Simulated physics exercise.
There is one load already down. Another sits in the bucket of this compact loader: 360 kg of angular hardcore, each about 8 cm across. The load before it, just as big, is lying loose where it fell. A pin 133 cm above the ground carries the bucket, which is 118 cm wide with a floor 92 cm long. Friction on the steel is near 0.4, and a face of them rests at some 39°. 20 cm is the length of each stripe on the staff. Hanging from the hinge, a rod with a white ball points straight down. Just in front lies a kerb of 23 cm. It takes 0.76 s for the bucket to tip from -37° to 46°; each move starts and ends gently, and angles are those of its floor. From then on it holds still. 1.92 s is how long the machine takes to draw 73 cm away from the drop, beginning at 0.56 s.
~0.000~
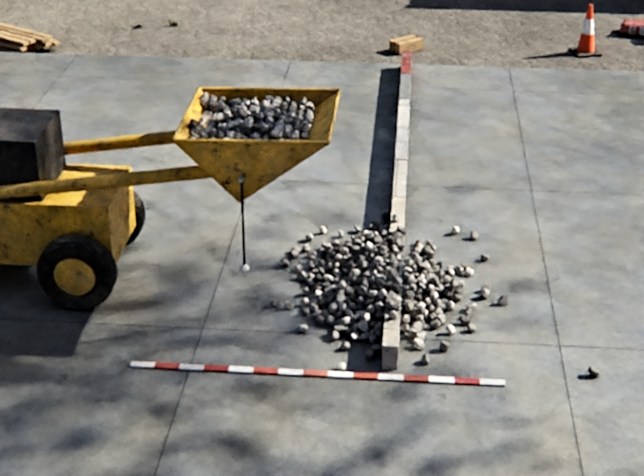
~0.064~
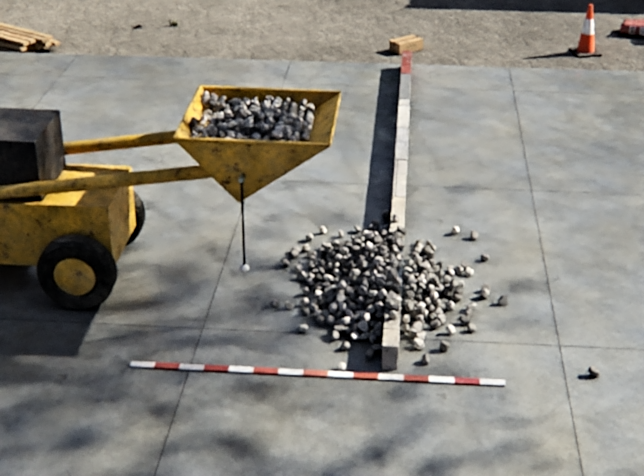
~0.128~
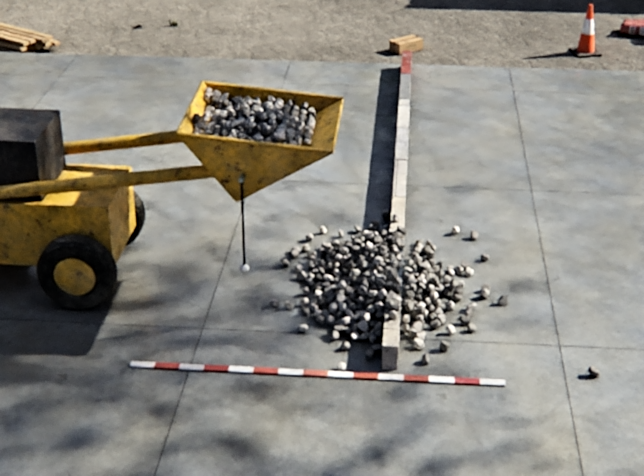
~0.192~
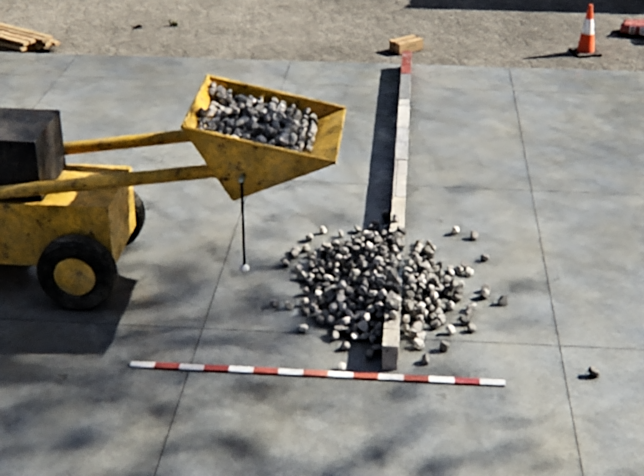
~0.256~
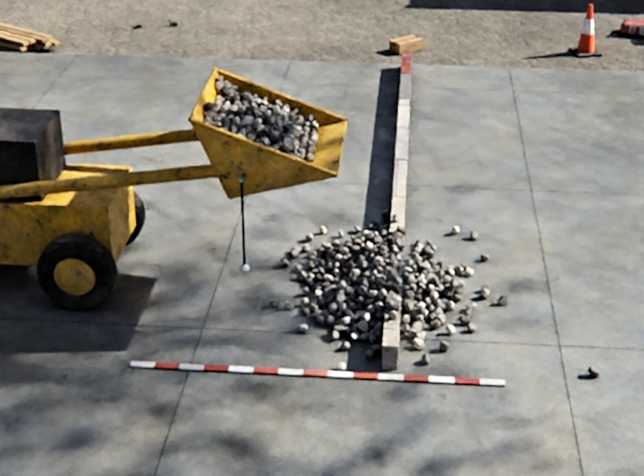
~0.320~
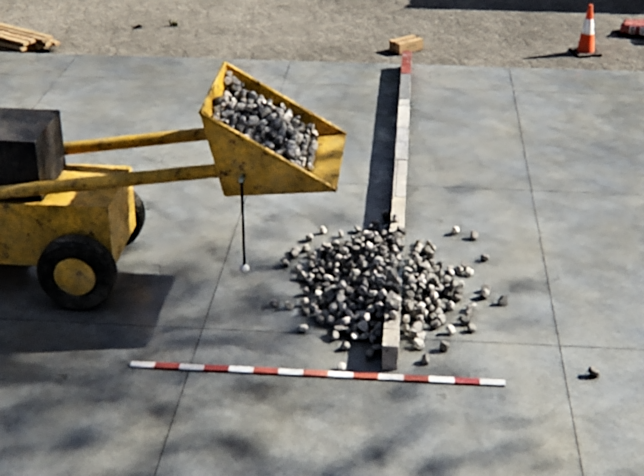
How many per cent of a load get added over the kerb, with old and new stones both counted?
0 %.
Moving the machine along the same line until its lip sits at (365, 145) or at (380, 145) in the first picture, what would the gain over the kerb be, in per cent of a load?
Some 10 percent first and 20 percent second.
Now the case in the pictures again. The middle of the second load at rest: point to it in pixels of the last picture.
They come to rest centred about (319, 270).
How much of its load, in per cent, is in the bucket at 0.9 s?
Close to 75 in a hundred is still held.
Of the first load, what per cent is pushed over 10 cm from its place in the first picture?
Some 0 percent, give or take.
After 0.6 s the floor is at 33°; in per cent of one load, 100 in the bucket, 83 on this side of the kerb, 17 over the kerb; the foremost stones are at (494, 289).
After 0.9 s the floor is at 46°; in per cent of one load, 73 in the bucket, 110 on this side of the kerb, 17 over the kerb; the foremost stones are at (494, 289).
After 2.9 s the floor is at 46°; in per cent of one load, 0 in the bucket, 182 on this side of the kerb, 18 over the kerb; the foremost stones are at (494, 289).
After 5.6 s the floor is at 46°; in per cent of one load, 0 in the bucket, 182 on this side of the kerb, 18 over the kerb; the foremost stones are at (494, 289). Net gain over the kerb, 0.
